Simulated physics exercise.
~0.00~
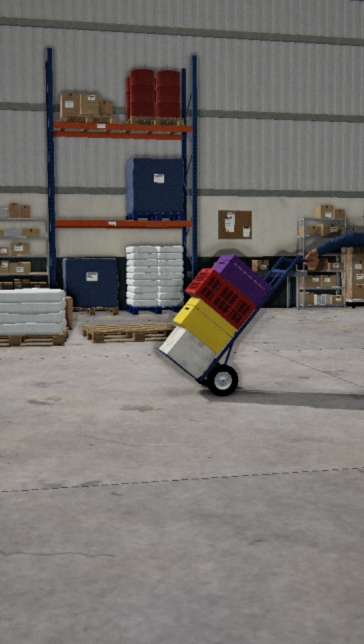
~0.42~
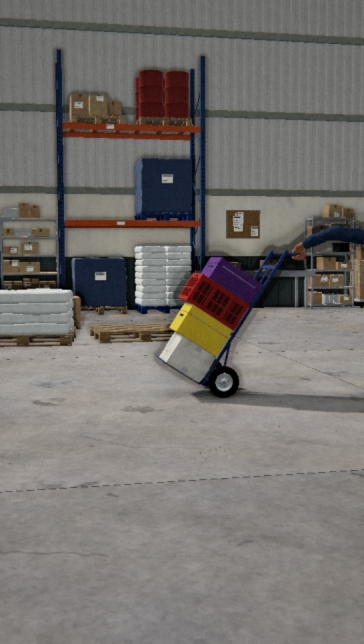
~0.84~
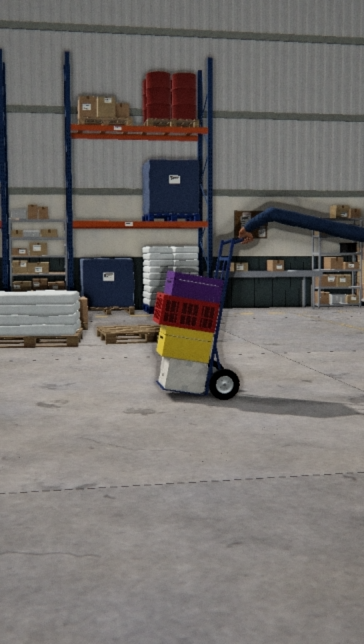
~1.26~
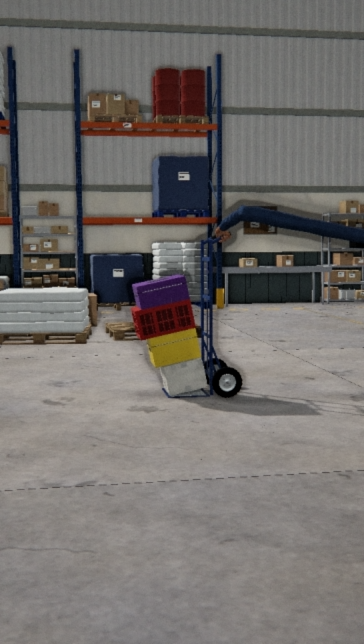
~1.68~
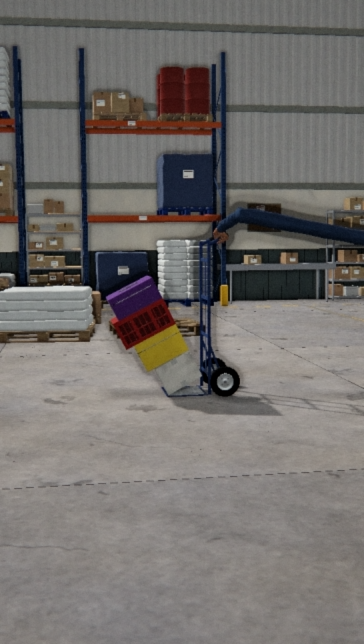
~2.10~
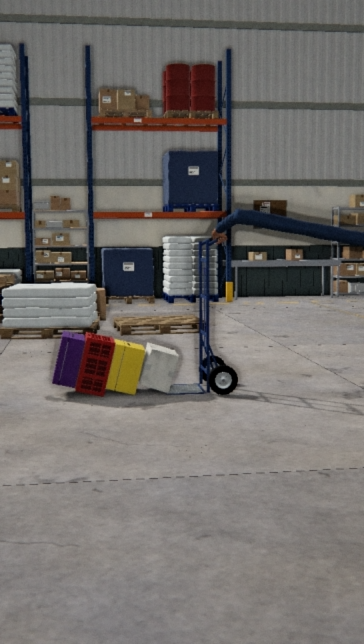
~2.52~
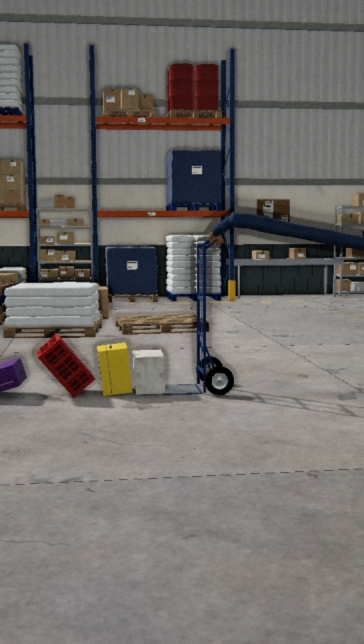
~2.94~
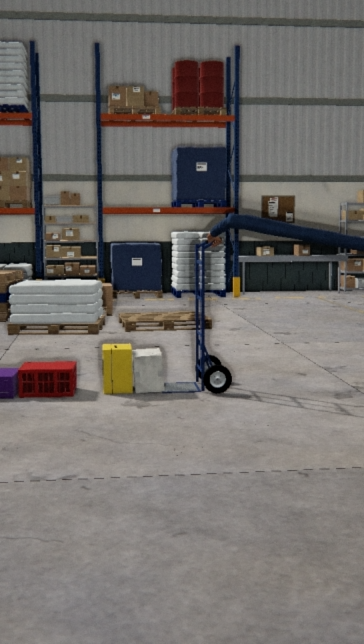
In the video, a blue hand truck carrying a stack of white, yellow, red and purple boxes tips forward to upright in a warehouse, and the stack topples left, leaving the red and purple ones on the floor, with yellow and white standing nearer the stationary truck.
